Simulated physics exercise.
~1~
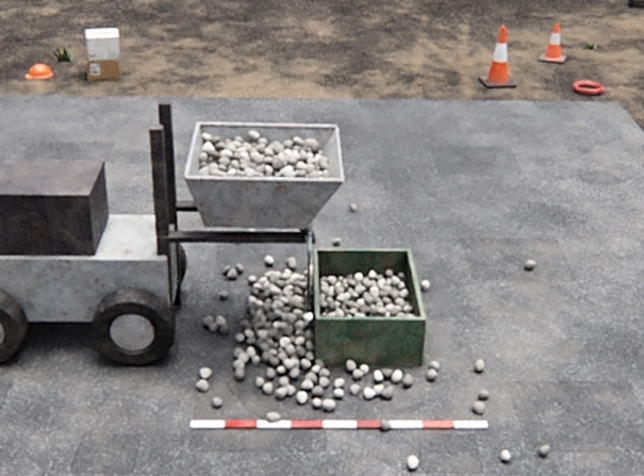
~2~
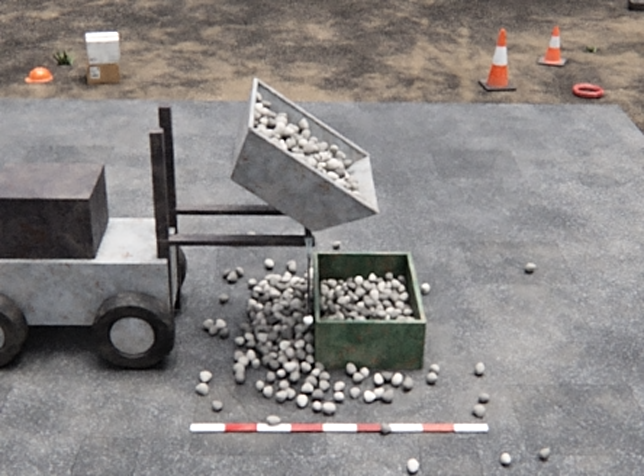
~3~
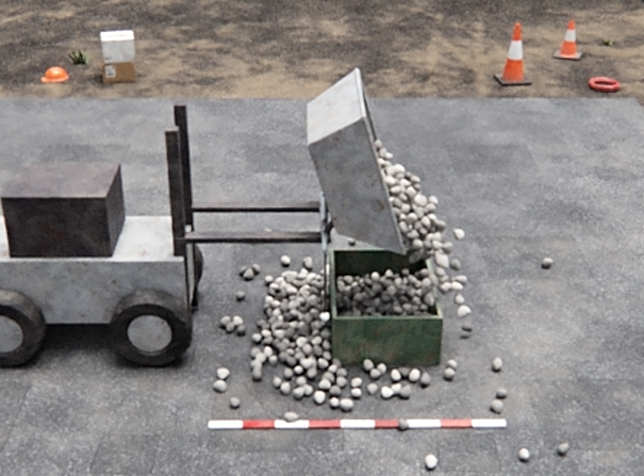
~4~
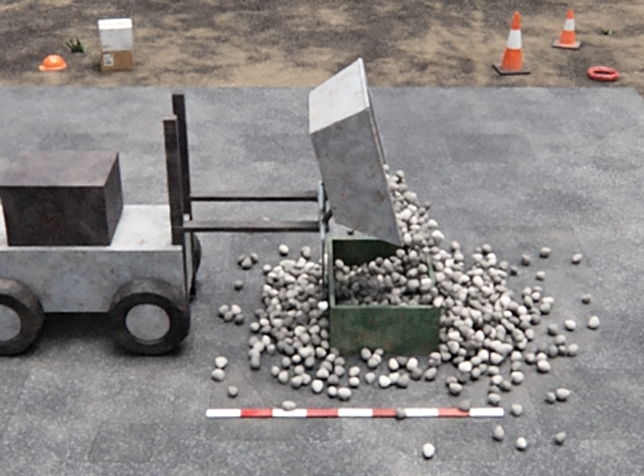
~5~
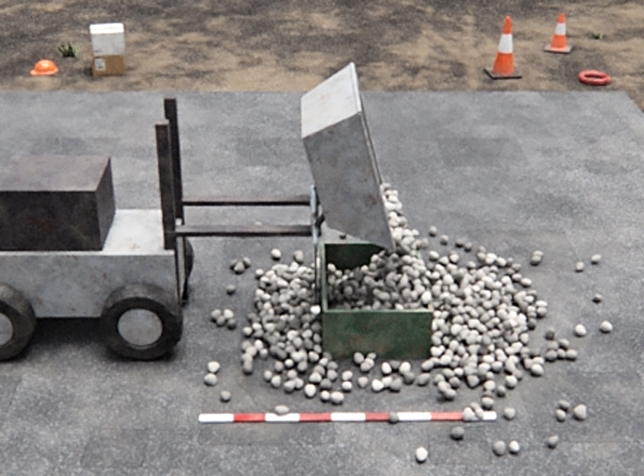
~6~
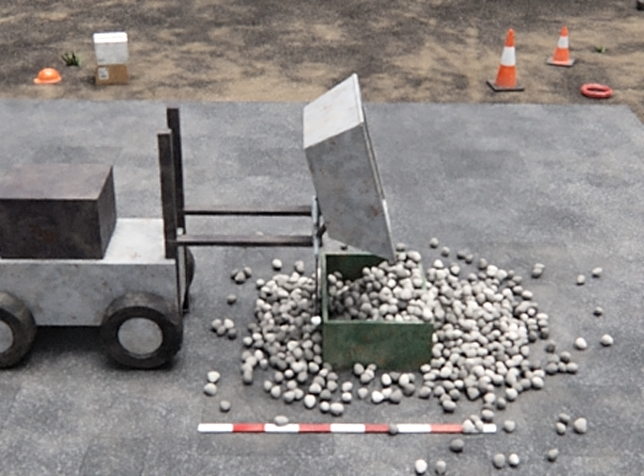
A fork truck tips its metal skip, spilling stones into and around a green bin.
